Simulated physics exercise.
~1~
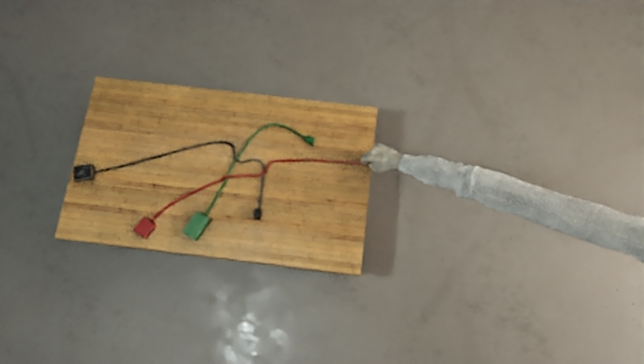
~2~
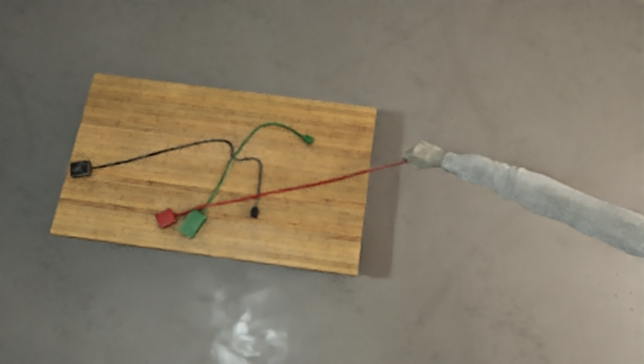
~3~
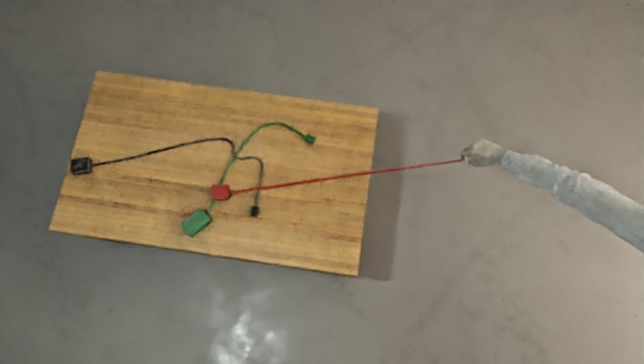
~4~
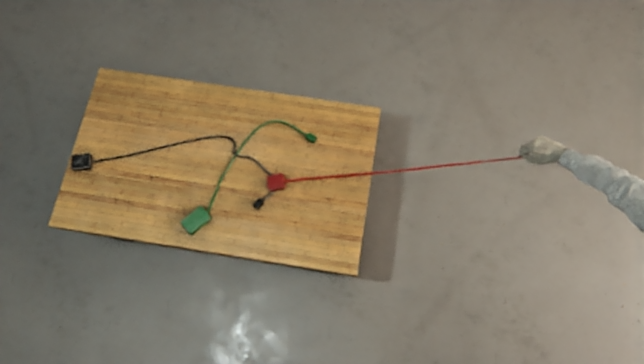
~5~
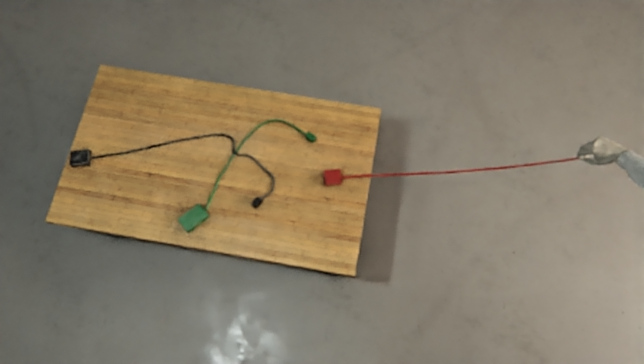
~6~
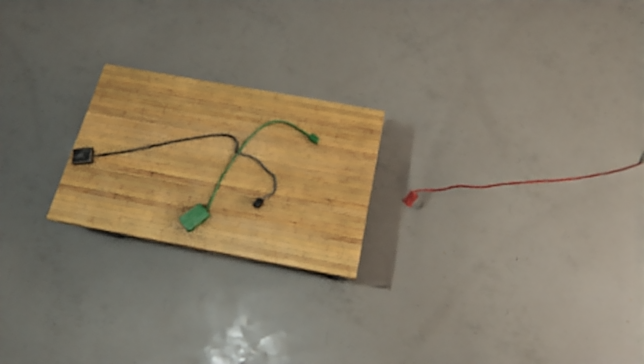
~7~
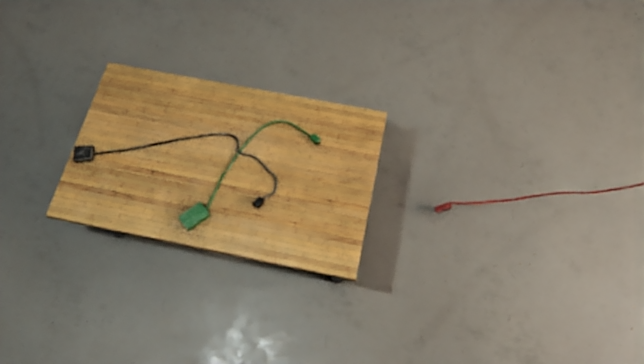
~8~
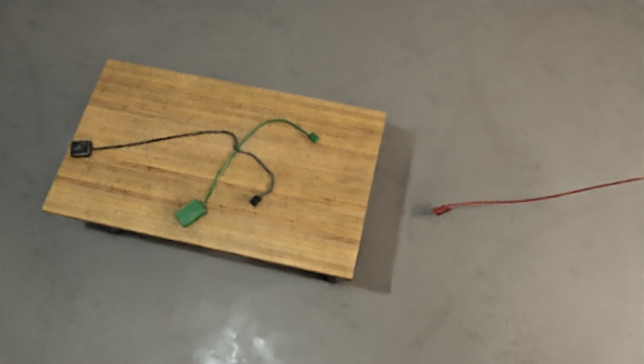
On a wooden tabletop above a smooth grey floor, seen from high above, three thin leads with block chargers lie across one another. The black charger sits at the left, with the red and green ones near the front edge. A pale, sleeved hand at the right grips the red lead and pulls it steadily rightward, drawing it straight. The red charger slides past the green one and across the black lead, nudging its small plug, then drops off the right edge. The hand leaves view, and the red lead ends beyond the table while the green and black leads remain on top.
